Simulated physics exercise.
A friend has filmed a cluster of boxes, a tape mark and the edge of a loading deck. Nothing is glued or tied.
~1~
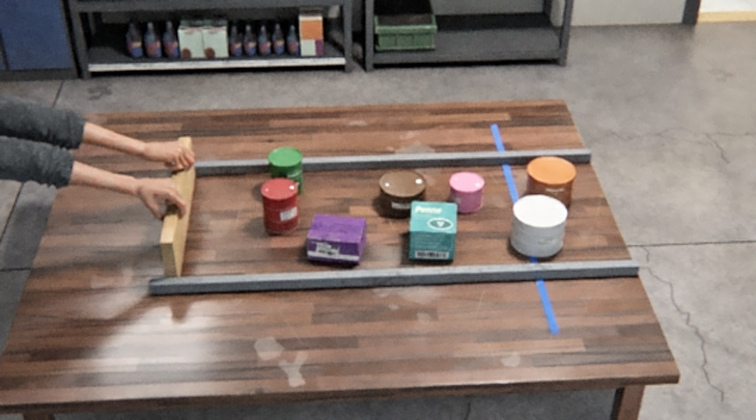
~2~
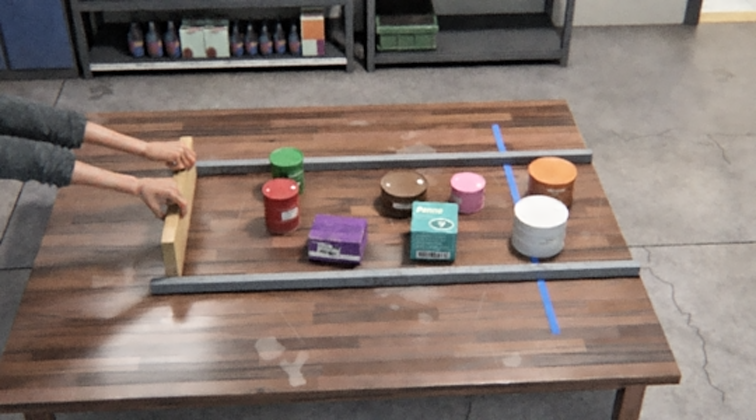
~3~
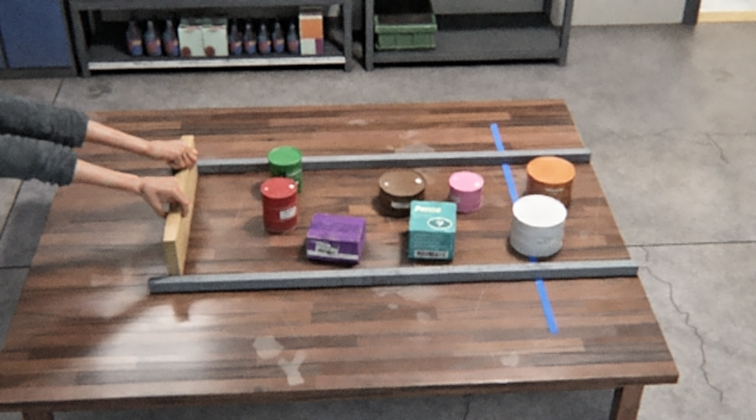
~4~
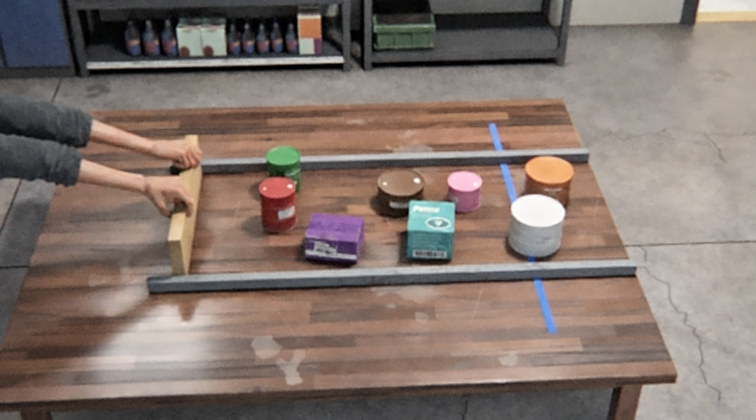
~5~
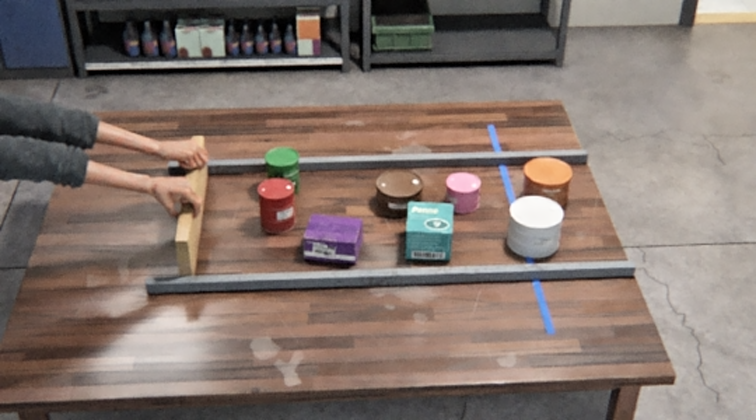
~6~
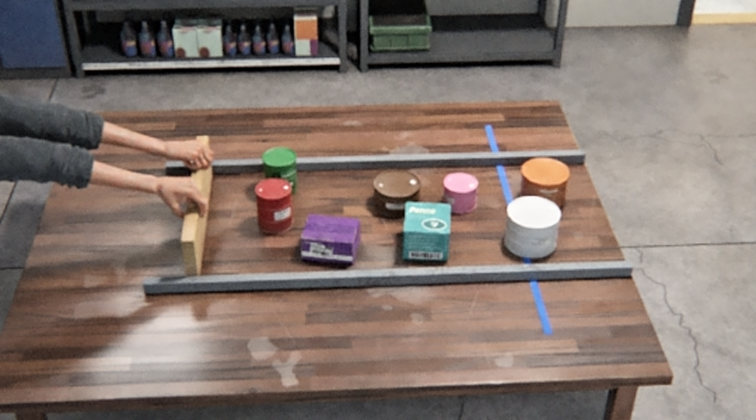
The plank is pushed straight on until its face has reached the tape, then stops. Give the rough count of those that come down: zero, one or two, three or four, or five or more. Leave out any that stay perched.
In the end the number that fall off is one or two.
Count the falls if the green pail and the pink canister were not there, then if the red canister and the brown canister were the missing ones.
First 1, then 1.
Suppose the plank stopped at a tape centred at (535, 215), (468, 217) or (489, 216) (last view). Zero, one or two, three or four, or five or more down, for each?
One after another: Either one or two; none at all; no fall at all.
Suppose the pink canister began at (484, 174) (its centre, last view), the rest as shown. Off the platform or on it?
The pink canister does not fall.
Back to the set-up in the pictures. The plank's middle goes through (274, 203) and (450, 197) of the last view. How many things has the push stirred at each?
First 2, then 8.
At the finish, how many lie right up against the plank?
The number is 4.
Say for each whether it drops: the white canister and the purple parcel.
The white canister goes over, the purple parcel survives.
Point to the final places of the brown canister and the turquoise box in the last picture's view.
First (532, 186), then (597, 228).
Early on, none off yet; orange pail at rest near (544, 185); white canister at rest near (532, 227); pink canister at rest near (460, 193).
A while later, none off yet; orange pail at rest near (544, 185); white canister moving near (535, 227); pink canister travelled about its own width near (491, 193).
Finally, the number that fall off is one or two; lost, white canister.
